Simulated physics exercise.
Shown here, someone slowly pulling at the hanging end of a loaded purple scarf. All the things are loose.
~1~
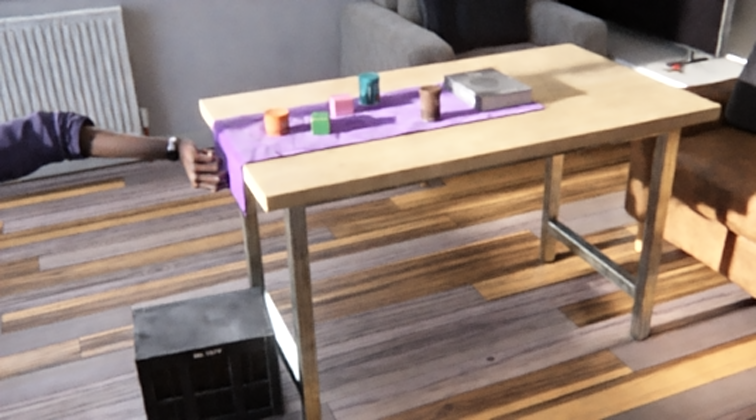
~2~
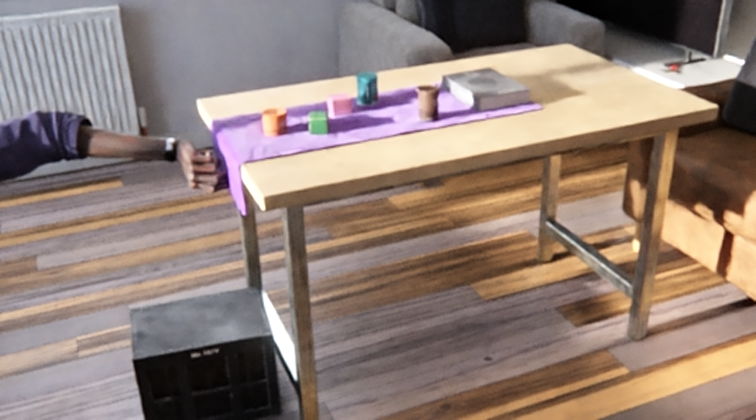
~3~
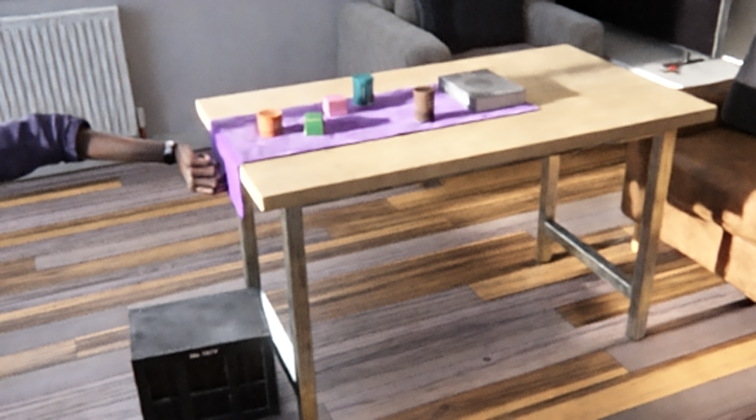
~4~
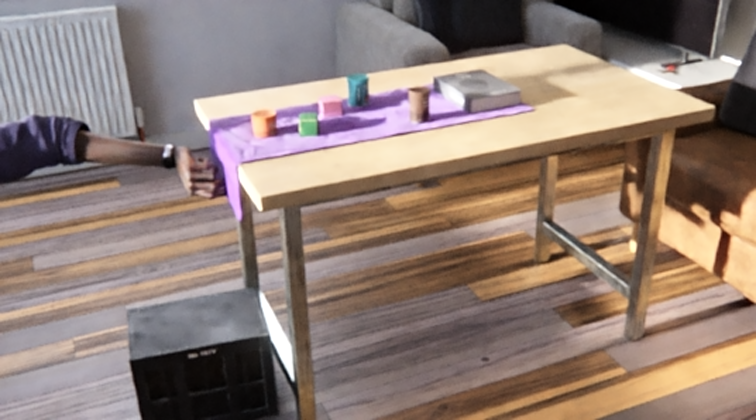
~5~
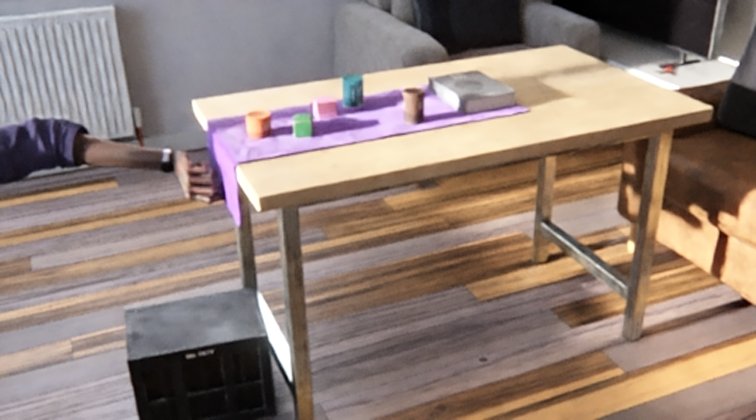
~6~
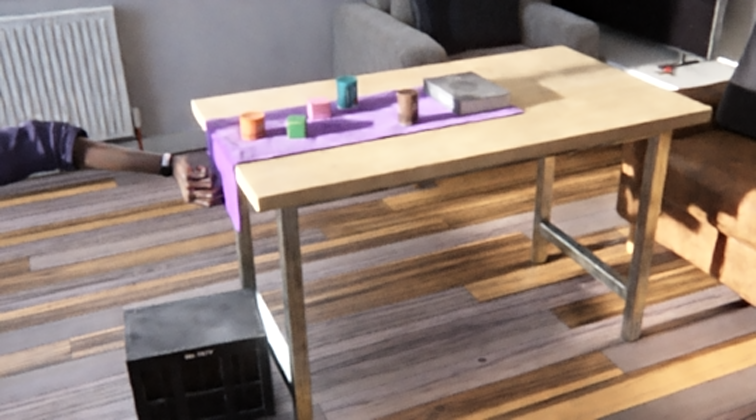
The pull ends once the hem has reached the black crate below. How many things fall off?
The table loses three.
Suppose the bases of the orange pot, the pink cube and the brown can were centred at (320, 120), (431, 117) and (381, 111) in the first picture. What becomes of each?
The orange pot goes over; the pink cube stays on; the brown can stays on.
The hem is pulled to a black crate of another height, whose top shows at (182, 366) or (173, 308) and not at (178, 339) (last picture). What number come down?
Over the edge go 4 and 2.
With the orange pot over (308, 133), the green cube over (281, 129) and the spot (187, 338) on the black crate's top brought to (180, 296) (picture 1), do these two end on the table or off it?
The orange pot drops off, the green cube comes down.
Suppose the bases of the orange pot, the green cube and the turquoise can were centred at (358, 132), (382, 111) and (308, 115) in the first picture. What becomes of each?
The orange pot goes over, the green cube does not fall, the turquoise can tumbles off.
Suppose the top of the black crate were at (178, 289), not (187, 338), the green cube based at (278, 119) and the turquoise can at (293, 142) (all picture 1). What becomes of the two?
The green cube falls; the turquoise can goes over.
Early on, hem near (228, 236); orange pot gone.
Midway, hem near (231, 278); orange pot and green cube gone.
Near the end, hem on the crate; orange pot, green cube and pink cube gone.
Finally, hem on the crate; orange pot, green cube and pink cube gone. The count of fallen things is three.
